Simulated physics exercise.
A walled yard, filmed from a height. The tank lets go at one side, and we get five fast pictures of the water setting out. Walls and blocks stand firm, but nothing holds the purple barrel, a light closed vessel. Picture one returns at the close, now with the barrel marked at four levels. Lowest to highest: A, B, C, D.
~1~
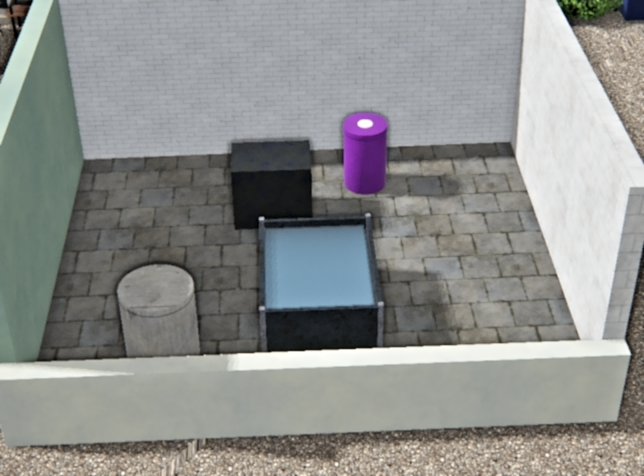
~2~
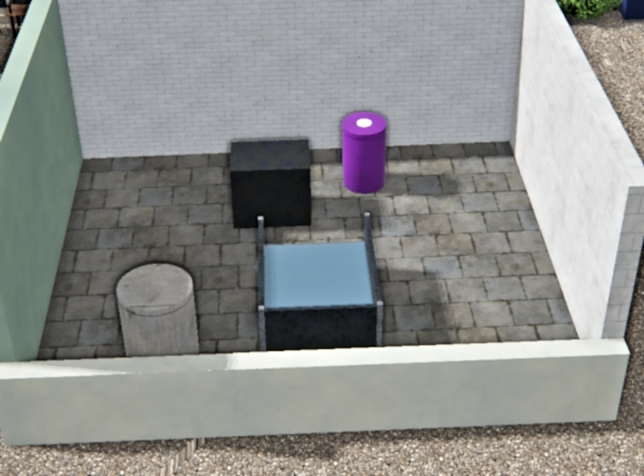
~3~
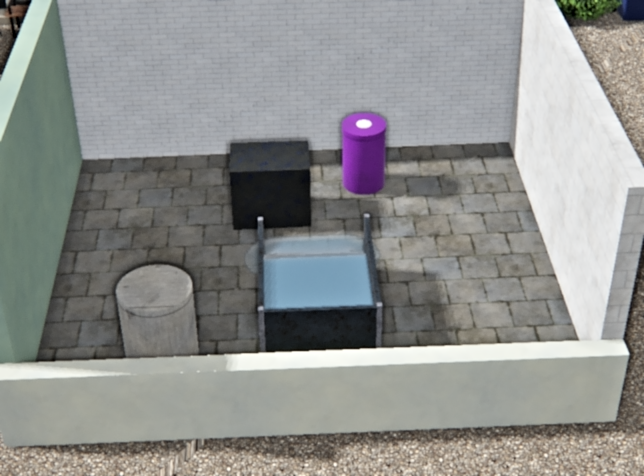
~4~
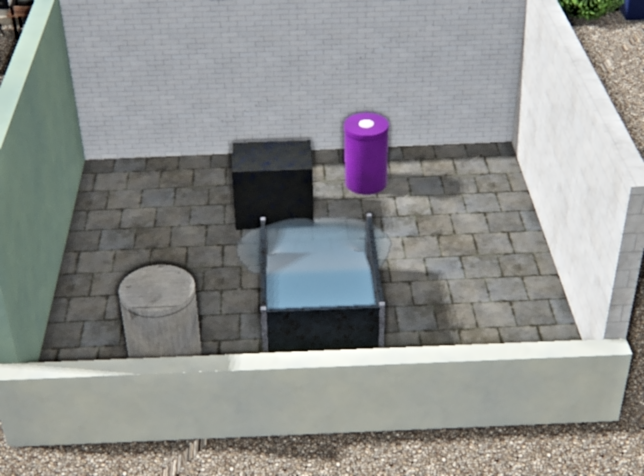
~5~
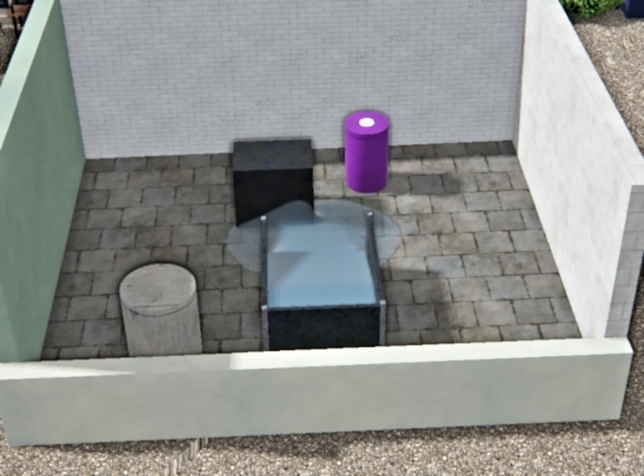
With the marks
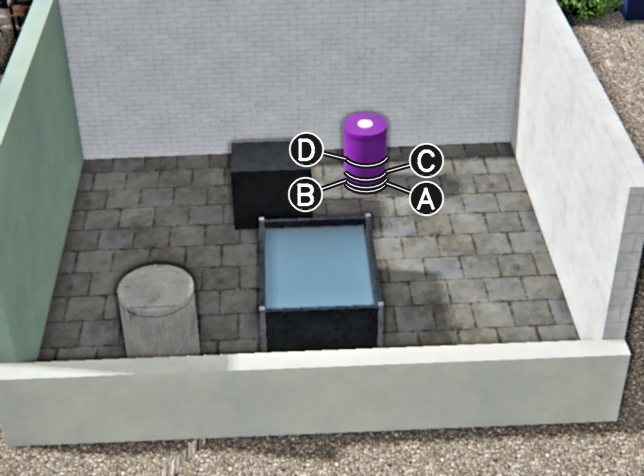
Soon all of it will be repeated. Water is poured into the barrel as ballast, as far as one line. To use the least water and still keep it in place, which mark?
Choose D.
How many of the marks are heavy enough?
One.
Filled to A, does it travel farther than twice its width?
Yes.
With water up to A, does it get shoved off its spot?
Yes, it does.
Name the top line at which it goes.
That is line C.
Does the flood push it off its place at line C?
Yes, it does.
In white, A at (367, 191); B at (367, 187); C at (367, 180); D at (367, 165); from the bottom up A, B, C, D.
Choosing A, it is pushed about 5 times its own width away.
Choosing B, it is pushed about 3 times its own width away.
Choosing C, it is pushed about half its own width away.
Choosing D, it does not move.
